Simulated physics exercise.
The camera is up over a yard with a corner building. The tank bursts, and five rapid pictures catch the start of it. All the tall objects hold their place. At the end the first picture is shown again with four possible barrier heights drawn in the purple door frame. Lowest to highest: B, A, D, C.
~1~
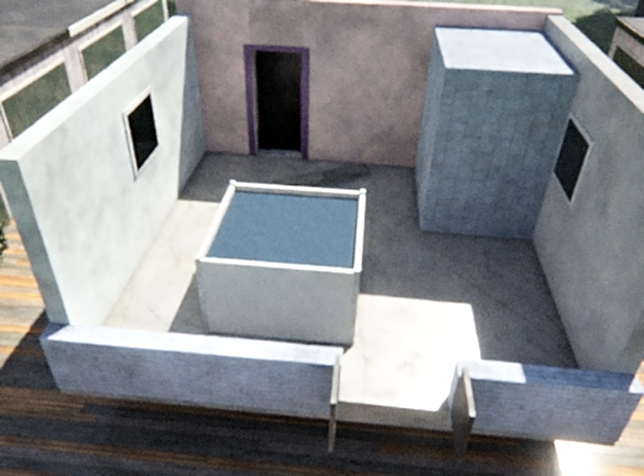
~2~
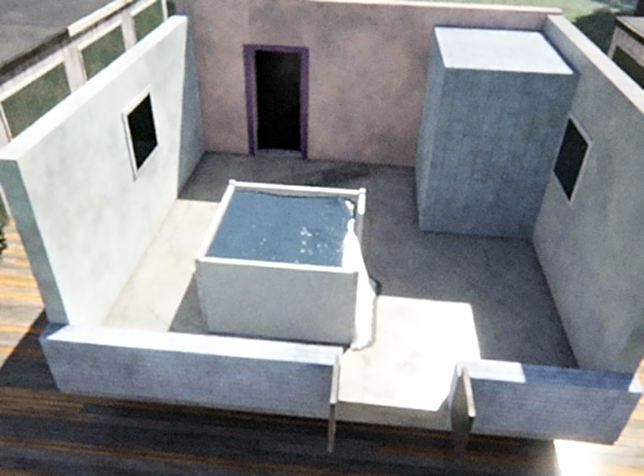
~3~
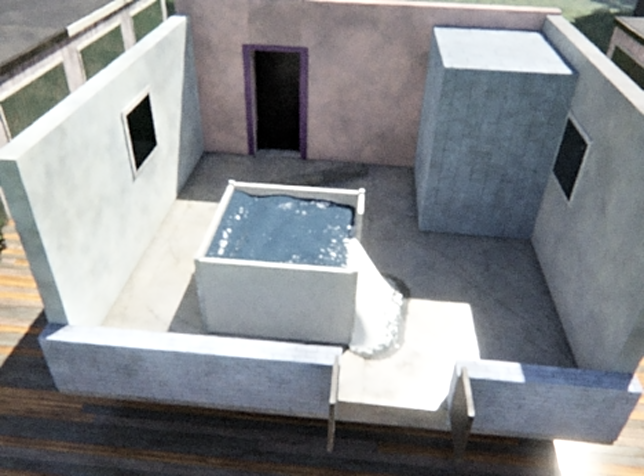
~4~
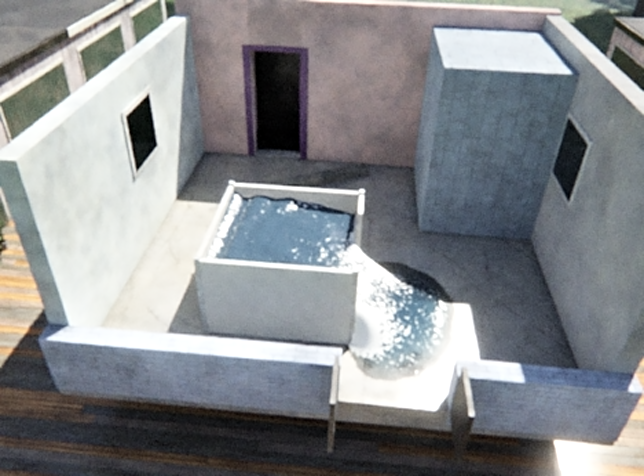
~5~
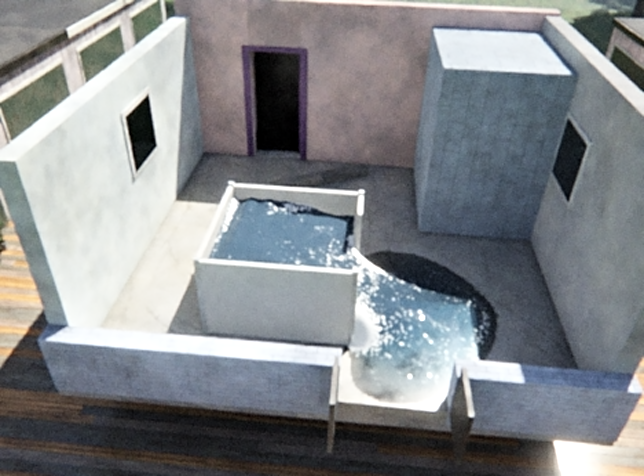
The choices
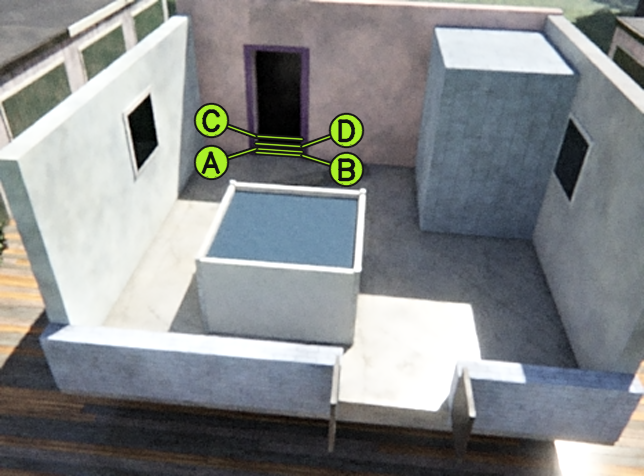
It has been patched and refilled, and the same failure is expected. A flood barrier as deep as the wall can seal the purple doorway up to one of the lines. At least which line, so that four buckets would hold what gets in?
The answer is mark B.
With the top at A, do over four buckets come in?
No, not at all.
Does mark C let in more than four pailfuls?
No.
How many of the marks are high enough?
All four.
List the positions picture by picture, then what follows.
Water in the tank at rest, its middle at (288, 228); foot of the purple doorway at (279, 157); open gate at (400, 350).
Water covers 2 % of the ground, its front hidden from here.
Water covers 4 % of the ground and shows as far out as (397, 285).
Water covers 9 % of the ground and shows as far out as (447, 303).
Water covers 15 % of the ground and shows as far out as (488, 310).
On the marked copy, A at (279, 150); B at (279, 154); C at (278, 137); D at (278, 145); from the bottom up B, A, D, C.
For mark A, nothing gets over.
For mark B, a splash gets over, under a bucket.
For mark C, nothing gets over.
For mark D, nothing gets over.
